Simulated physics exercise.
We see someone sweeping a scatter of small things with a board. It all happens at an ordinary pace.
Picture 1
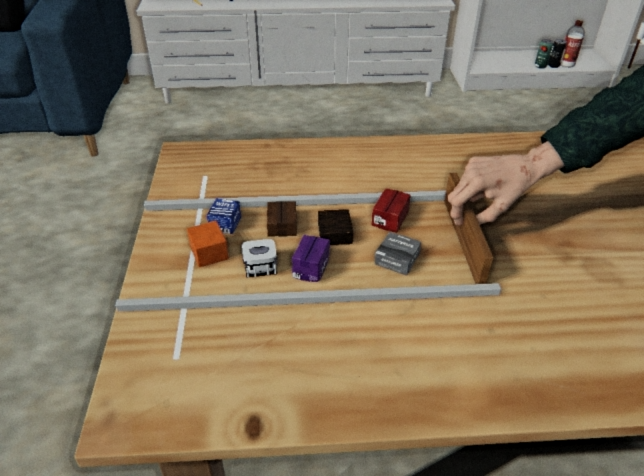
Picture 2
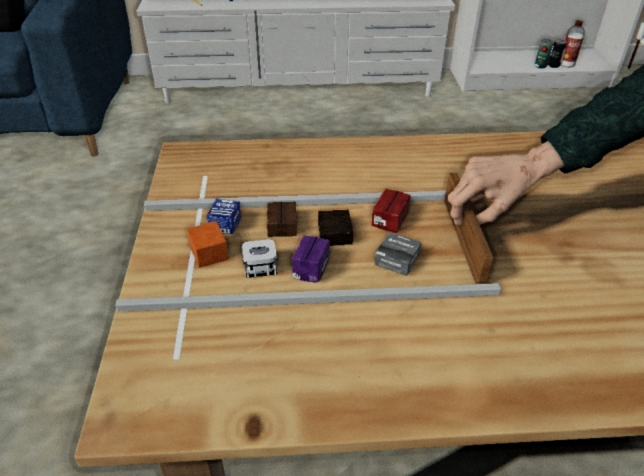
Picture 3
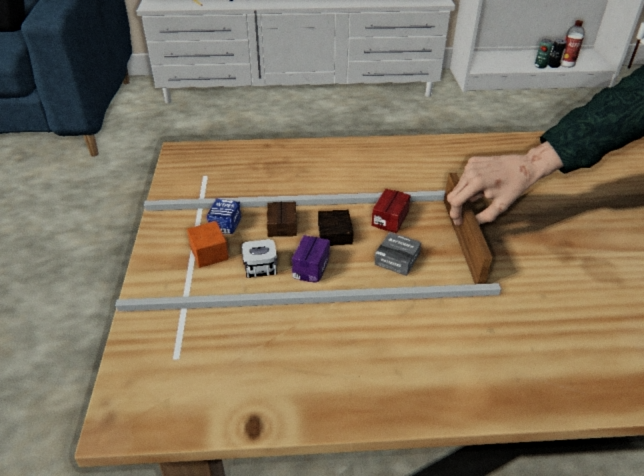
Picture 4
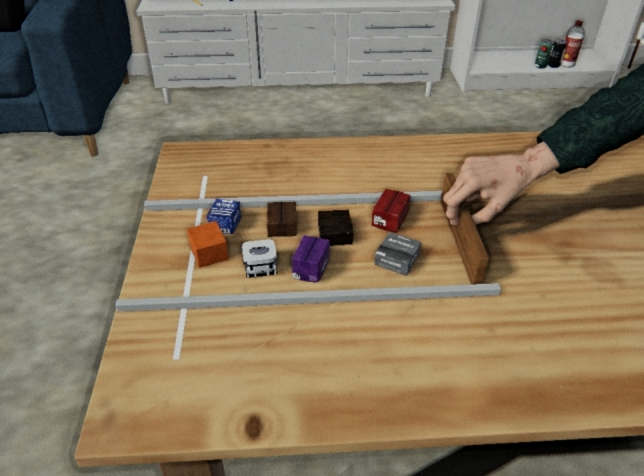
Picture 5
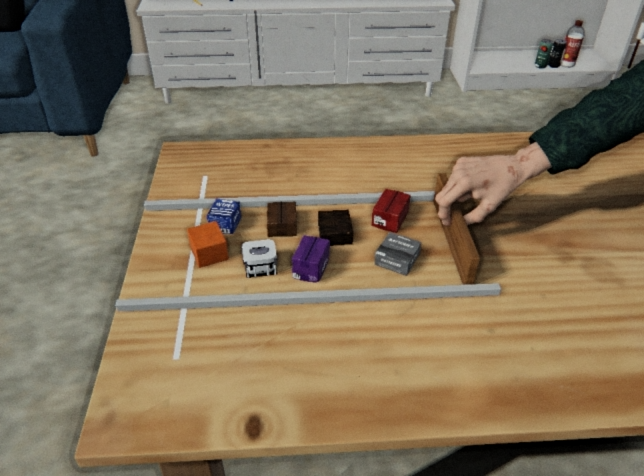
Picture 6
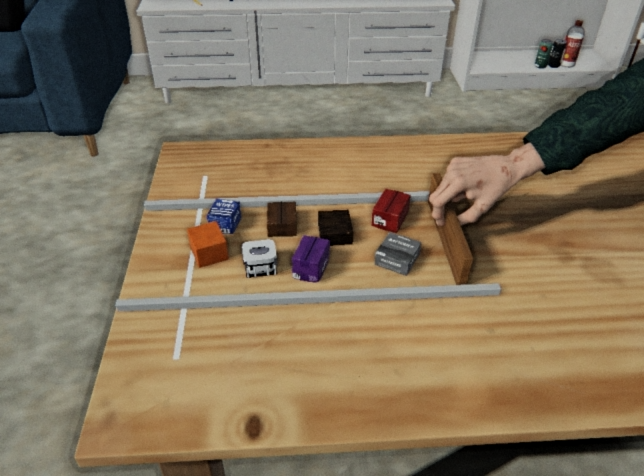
A wooden board, gripped by a hand, slid slightly left along a wooden table between two grey rails, while the eight small boxes and blocks scattered in front of it stayed still.
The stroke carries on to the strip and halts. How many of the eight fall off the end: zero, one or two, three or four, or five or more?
The number that fall off is three or four.
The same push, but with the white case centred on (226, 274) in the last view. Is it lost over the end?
The white case comes down.
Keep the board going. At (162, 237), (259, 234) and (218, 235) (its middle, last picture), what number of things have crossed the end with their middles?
In that order 6, 0 and 1.
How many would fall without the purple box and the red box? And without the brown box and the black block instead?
The counts: 1 and 1.
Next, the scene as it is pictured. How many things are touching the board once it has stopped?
2 of them.
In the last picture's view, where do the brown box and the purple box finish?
The brown box at (143, 218), the purple box at (135, 273).
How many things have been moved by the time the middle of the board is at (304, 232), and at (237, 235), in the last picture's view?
At the one place 8, at the other 8.
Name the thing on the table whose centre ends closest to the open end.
Foremost is the brown box.
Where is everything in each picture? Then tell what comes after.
In the first frame, orange block (208, 244); blue box (224, 216); white case (260, 258); board (466, 226); tape (193, 251).
In the second frame, blue box (224, 216); grey box (398, 254).
In the third frame, white case (260, 259); board (466, 226).
In the fourth frame, orange block (208, 244); red box (391, 210).
In the fifth frame, blue box (224, 216); brown box (282, 219).
In the sixth frame, orange block (208, 244); blue box (224, 216); white case (260, 259); board (448, 227); tape (193, 251).
Soon after, none off yet; orange block at rest near (208, 244); blue box at rest near (224, 216); white case at rest near (260, 259).
In the end, the number that fall off is three or four; gone, white case, blue box and orange block.
